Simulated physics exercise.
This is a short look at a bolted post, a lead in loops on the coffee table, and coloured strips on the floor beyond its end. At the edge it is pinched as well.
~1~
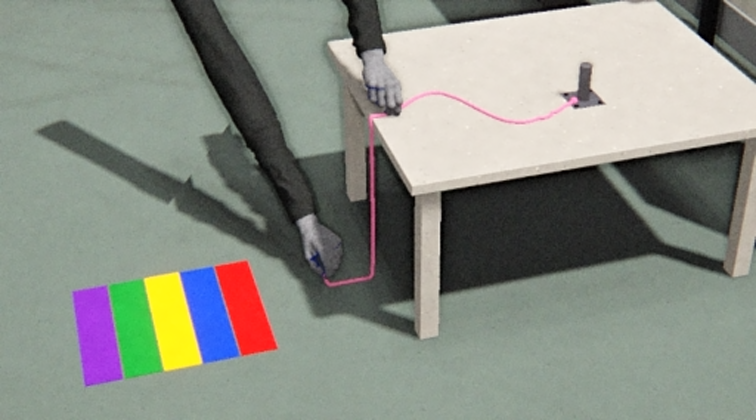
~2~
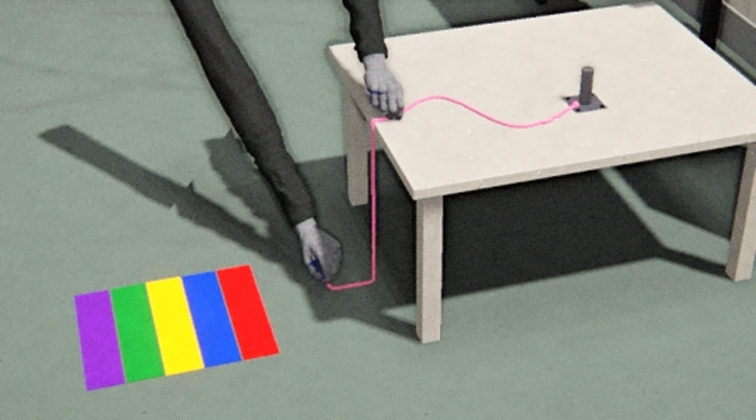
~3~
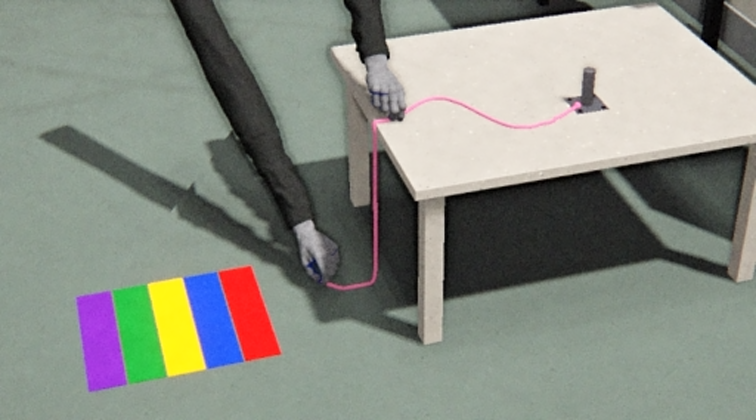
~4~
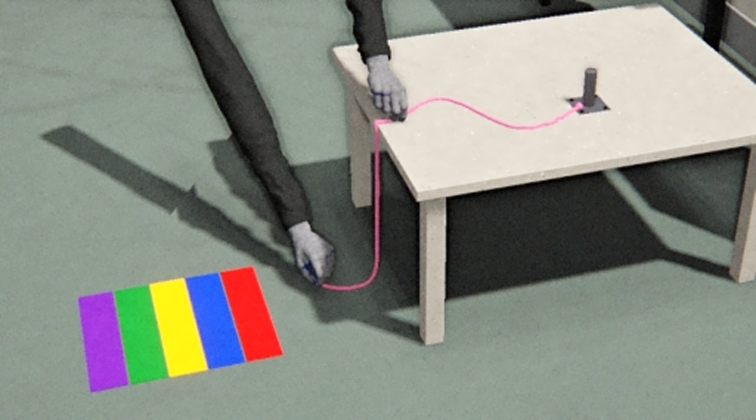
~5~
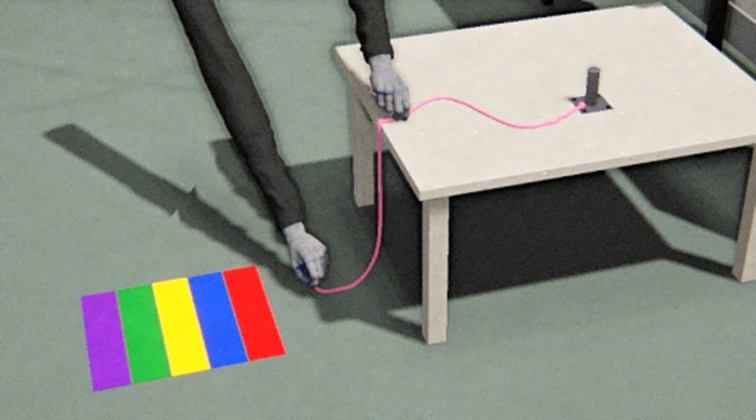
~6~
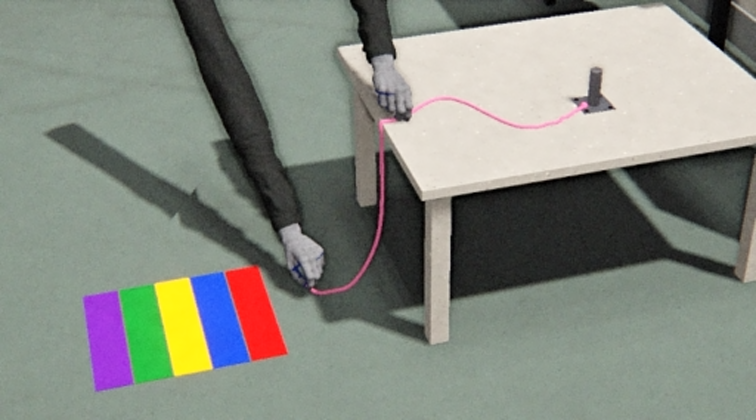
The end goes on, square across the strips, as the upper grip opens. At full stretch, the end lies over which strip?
Over the green strip.
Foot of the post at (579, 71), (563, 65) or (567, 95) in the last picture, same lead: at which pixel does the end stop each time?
Around (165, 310), then (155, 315), then (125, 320).
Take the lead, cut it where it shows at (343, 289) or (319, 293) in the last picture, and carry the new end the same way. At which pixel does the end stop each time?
The pixels are close to (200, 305) for the first and (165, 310) for the second.
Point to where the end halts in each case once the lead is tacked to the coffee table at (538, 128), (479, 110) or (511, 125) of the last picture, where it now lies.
They end up at (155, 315), (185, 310) and (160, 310).
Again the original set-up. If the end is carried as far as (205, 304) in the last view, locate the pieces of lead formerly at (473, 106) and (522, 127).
One heads to (439, 117) and the other heads to (500, 110).
Early on, end near (205, 304); over blue.
Midway, end near (165, 311); over yellow.
At the end of the slack, end near (141, 316); over green. The green one.
